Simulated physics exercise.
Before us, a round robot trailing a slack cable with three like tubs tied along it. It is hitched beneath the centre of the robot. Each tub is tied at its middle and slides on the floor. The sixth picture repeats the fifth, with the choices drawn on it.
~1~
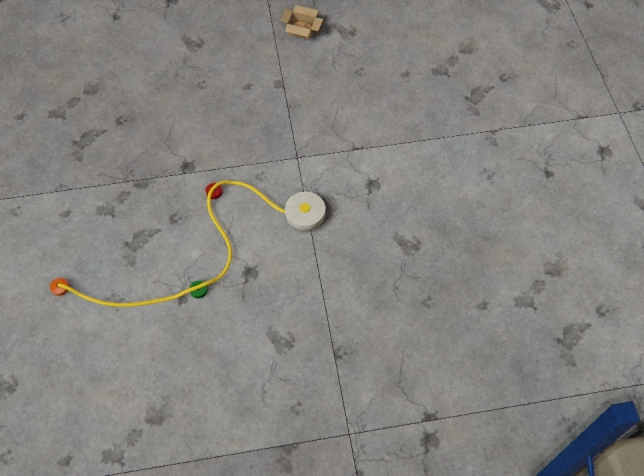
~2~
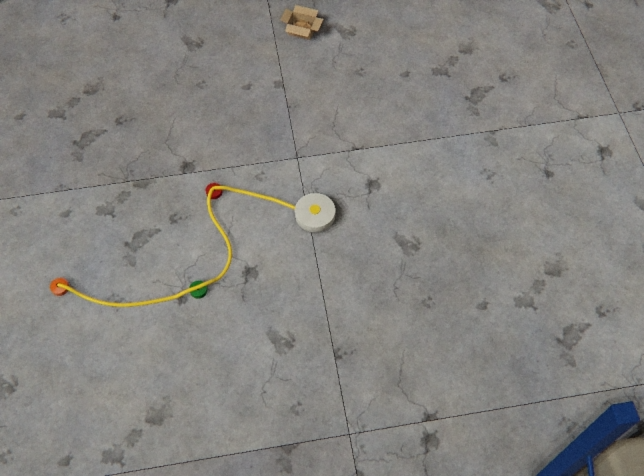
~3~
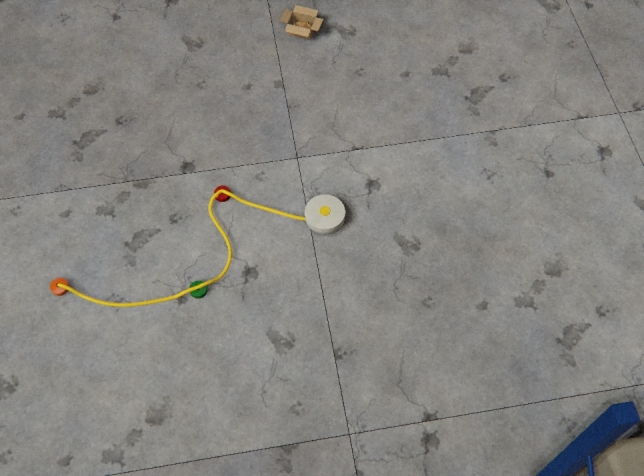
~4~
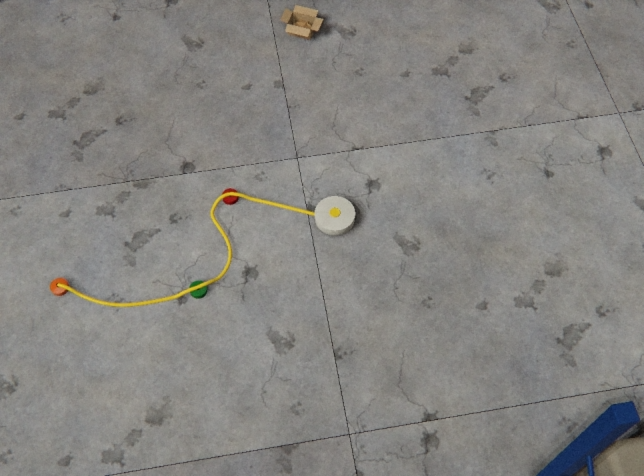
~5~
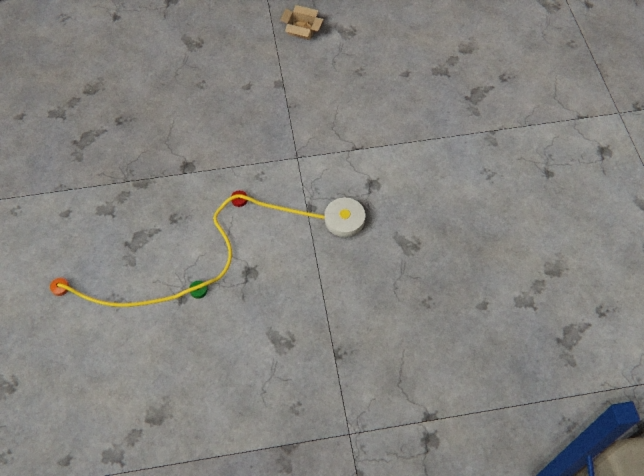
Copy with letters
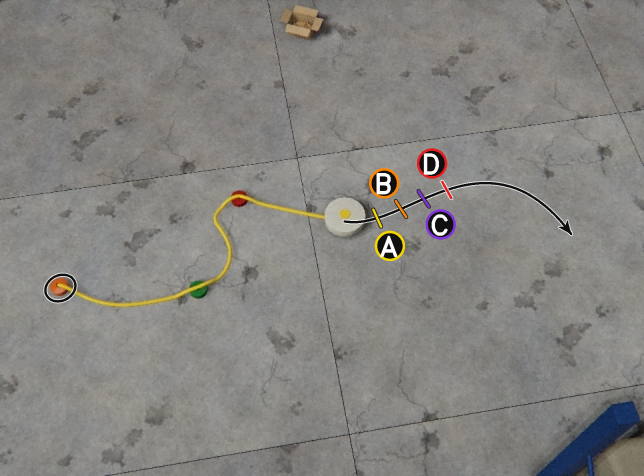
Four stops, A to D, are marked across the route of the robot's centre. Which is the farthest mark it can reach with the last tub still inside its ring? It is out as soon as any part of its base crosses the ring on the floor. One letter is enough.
It should halt at C.
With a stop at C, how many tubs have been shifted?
By then, two.
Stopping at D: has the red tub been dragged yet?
Yes.
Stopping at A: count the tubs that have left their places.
One.
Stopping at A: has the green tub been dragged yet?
No.
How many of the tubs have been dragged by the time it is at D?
Three.
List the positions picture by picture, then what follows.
In the first frame, robot (305, 212); orange tub (59, 286); green tub (198, 289).
In the second frame, robot (315, 213); orange tub (59, 286).
In the third frame, robot (325, 215); red tub (222, 193); orange tub (59, 286).
In the fourth frame, robot (335, 216); red tub (230, 196); orange tub (59, 286).
In the fifth frame, robot (345, 218); red tub (239, 198); orange tub (59, 286); green tub (198, 289).
On the marked copy, A at (377, 218); B at (401, 209); C at (424, 199); D at (447, 190); the ring at (60, 288); the route from (345, 222) via (465, 185) to (571, 234).
Following C. Soon after the start, robot (374, 215); orange tub (59, 286); green tub (198, 289); red tub (266, 204).
Later, robot (402, 205); orange tub (59, 286); green tub (198, 289); red tub (292, 208).
In the end, robot (425, 195); orange tub (59, 286); green tub (203, 284); red tub (319, 221); the ringed tub at the far end is still in its ring.
As for the rest, A is safe but short; B is safe but short; D drags the last tub to (79, 285).
